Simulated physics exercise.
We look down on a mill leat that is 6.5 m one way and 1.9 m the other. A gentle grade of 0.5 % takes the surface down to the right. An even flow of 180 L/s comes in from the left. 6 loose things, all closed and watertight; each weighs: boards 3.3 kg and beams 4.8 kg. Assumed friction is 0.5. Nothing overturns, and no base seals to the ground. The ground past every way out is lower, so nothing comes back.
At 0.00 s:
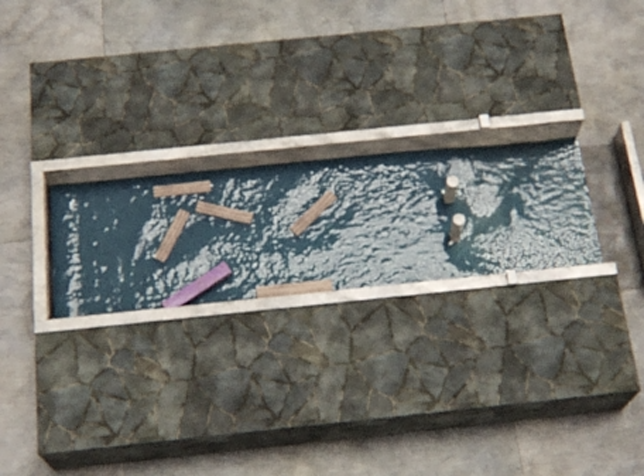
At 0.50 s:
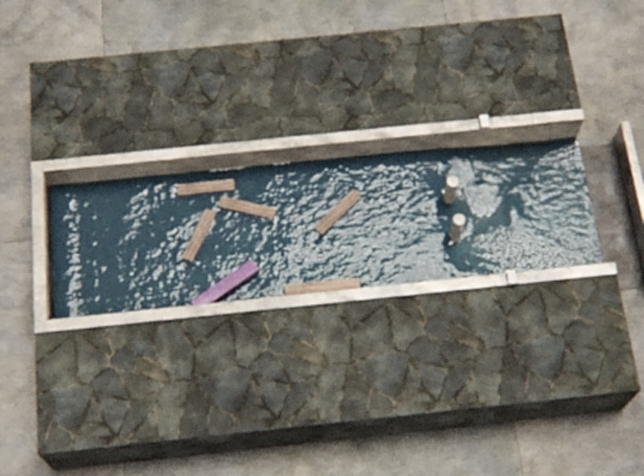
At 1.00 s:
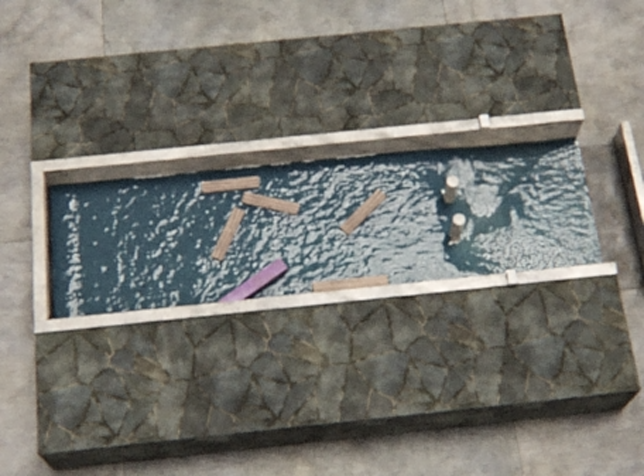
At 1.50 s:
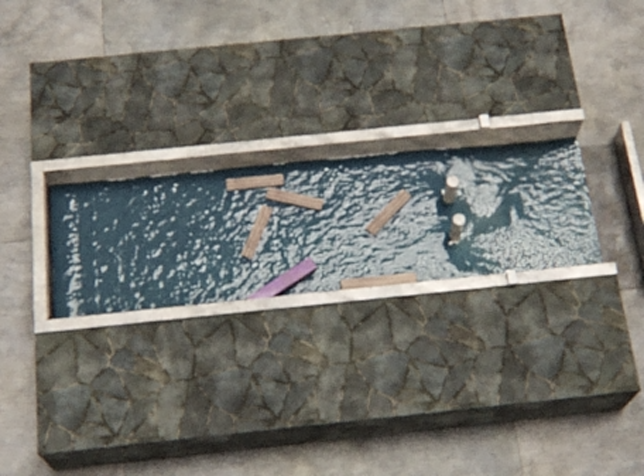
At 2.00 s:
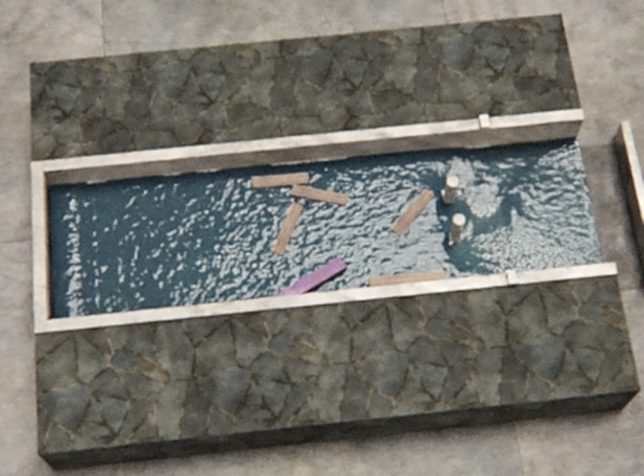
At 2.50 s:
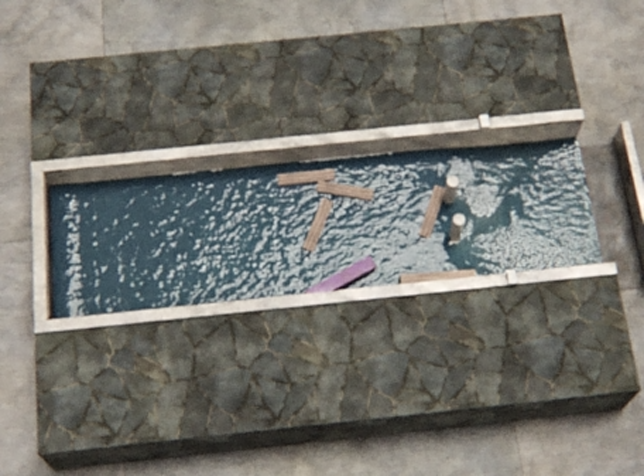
In a stone-walled water channel, five tan boards and a purple beam drift right together.
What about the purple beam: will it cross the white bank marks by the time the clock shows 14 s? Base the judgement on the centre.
Beyond.
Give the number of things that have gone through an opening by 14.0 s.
4.
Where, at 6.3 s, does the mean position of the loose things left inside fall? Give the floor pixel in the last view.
It sits at about (433, 211).
After 3.5 s the purple beam is near (399, 275), 2.4 m from its start, afloat; 1 of 6 are over the mark; 6 afloat.
After 6.3 s the purple beam has gone out; 4 of 6 are over the mark; 2 afloat.
After 10.0 s the purple beam has gone out; 4 of 6 are over the mark; 2 afloat.
After 14.0 s the purple beam has gone out; 4 of 6 are over the mark; 2 afloat.
